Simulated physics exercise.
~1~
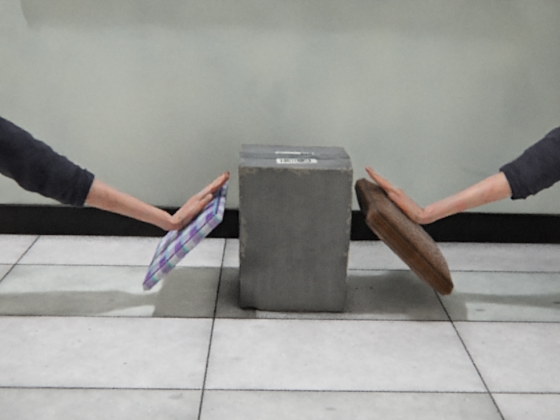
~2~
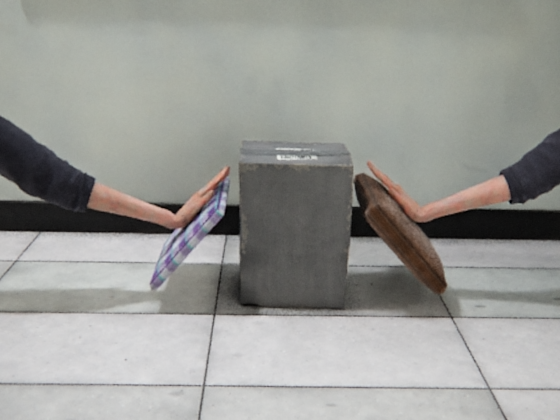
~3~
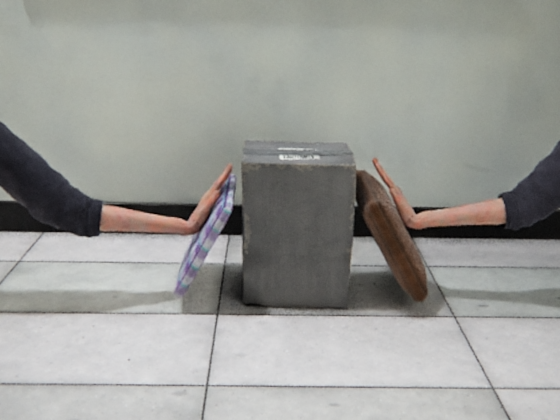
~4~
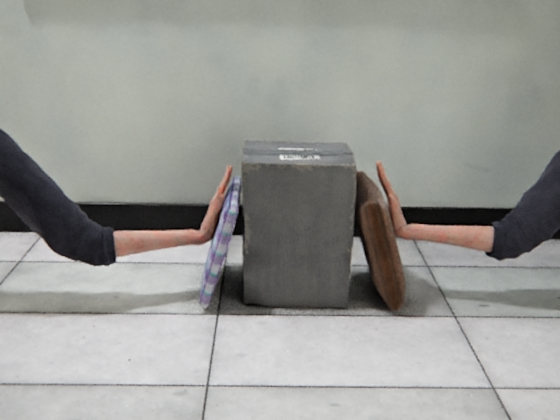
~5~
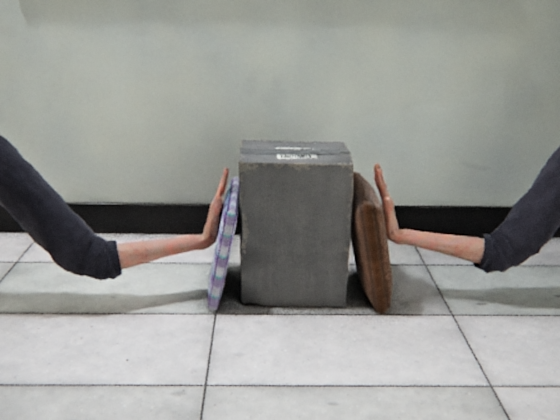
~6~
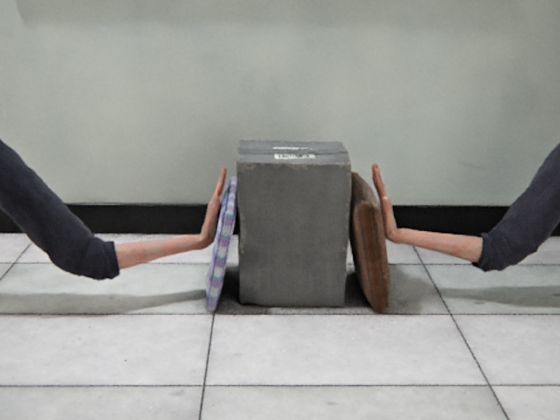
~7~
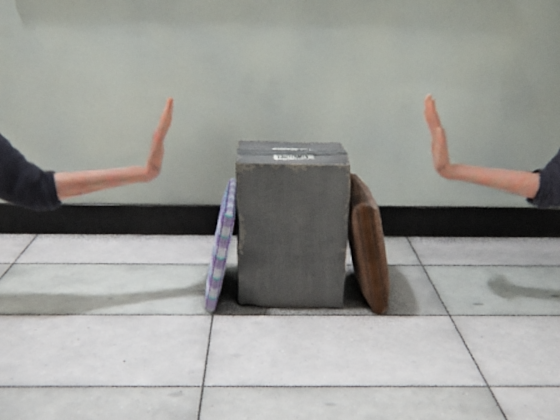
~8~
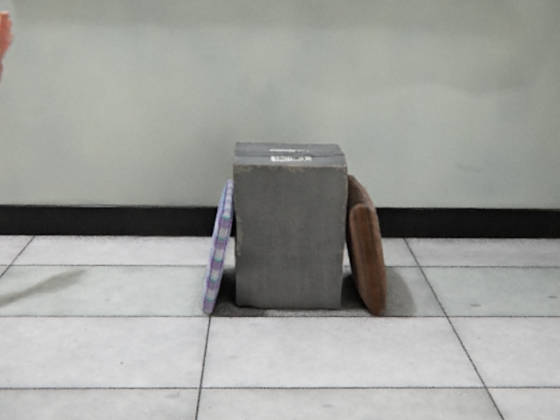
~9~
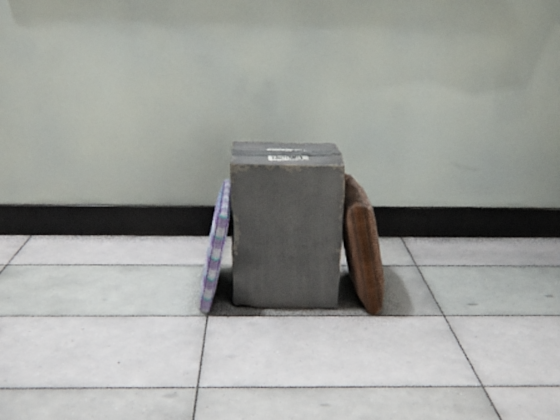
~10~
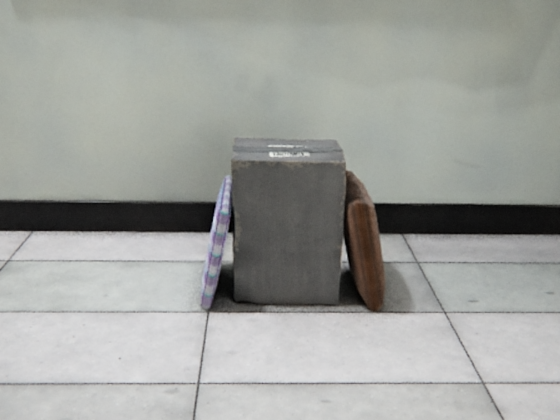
A purple checked pad on the left and a brown cushion on the right were pressed by two hands against the sides of a grey box, then the hands let go and drew away, leaving both still leaning against it.
